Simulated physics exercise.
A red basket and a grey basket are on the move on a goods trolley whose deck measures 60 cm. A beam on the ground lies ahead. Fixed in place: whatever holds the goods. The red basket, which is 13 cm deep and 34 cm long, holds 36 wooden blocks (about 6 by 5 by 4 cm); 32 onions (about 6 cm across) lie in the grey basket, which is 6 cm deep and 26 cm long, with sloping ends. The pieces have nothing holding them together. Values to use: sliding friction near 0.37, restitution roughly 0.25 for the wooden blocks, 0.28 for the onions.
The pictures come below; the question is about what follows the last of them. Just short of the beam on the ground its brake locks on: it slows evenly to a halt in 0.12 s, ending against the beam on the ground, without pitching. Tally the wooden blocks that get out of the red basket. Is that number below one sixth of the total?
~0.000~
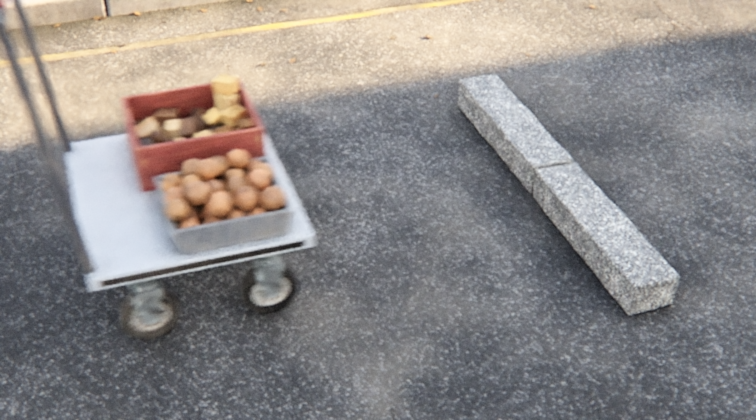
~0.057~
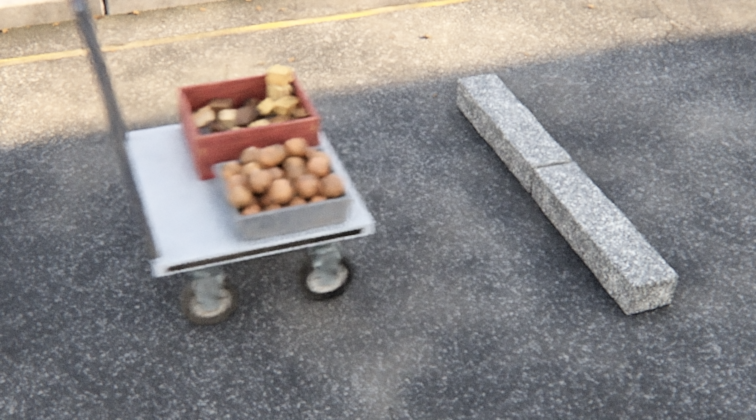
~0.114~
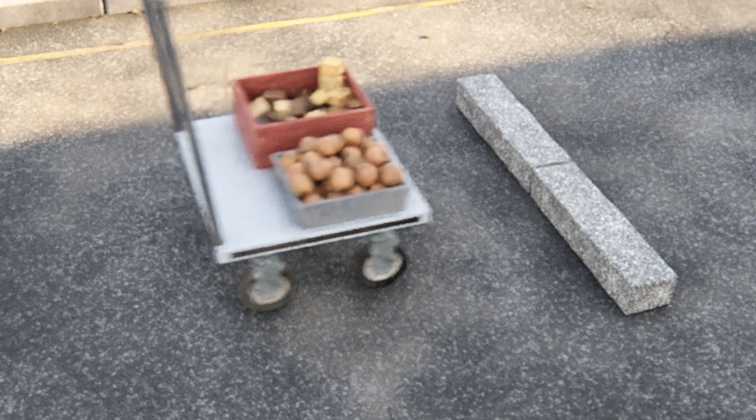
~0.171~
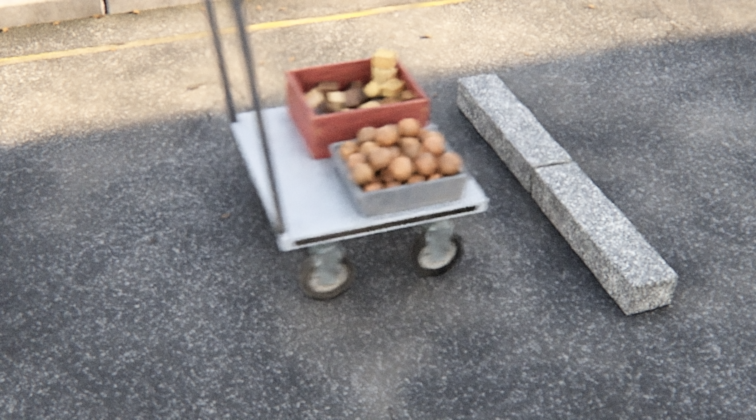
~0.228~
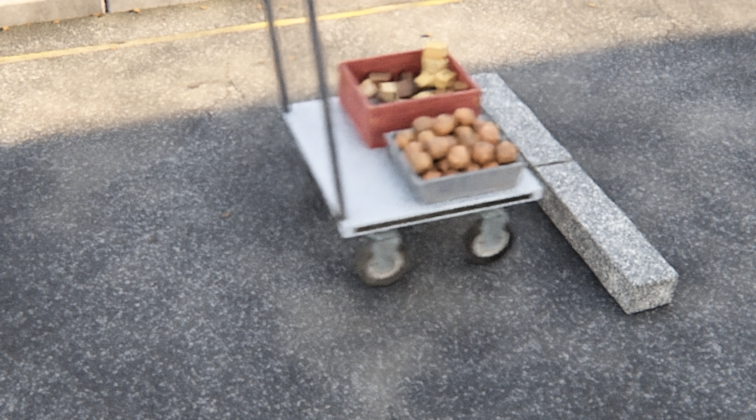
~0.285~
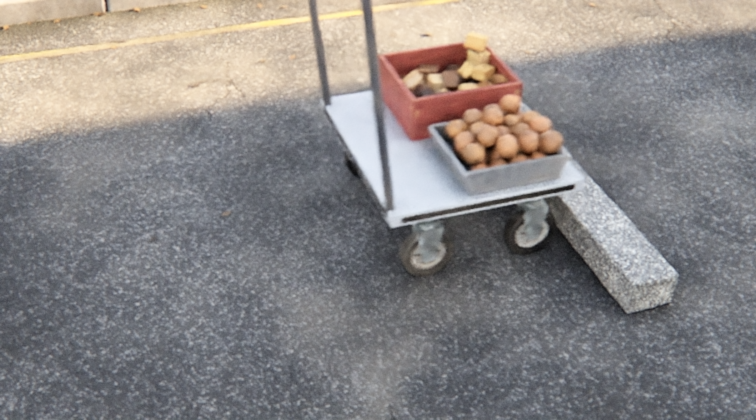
It spills beneath one sixth of them.
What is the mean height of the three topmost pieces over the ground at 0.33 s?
Roughly 44 centimetres.
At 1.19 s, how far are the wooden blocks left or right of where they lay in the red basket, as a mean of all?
On average they sit some 6 cm further right.
After 0.33 s, red basket 36 in, 0 out and grey basket 31 in, 1 out.
After 0.45 s, red basket 35 in, 1 out and grey basket 21 in, 11 out.
After 0.68 s, red basket 35 in, 1 out and grey basket 17 in, 15 out.
Outcome (at 1.19 s), red basket 35 in, 1 out and grey basket 17 in, 15 out. Asked share, 1 of 36, 3 per cent.
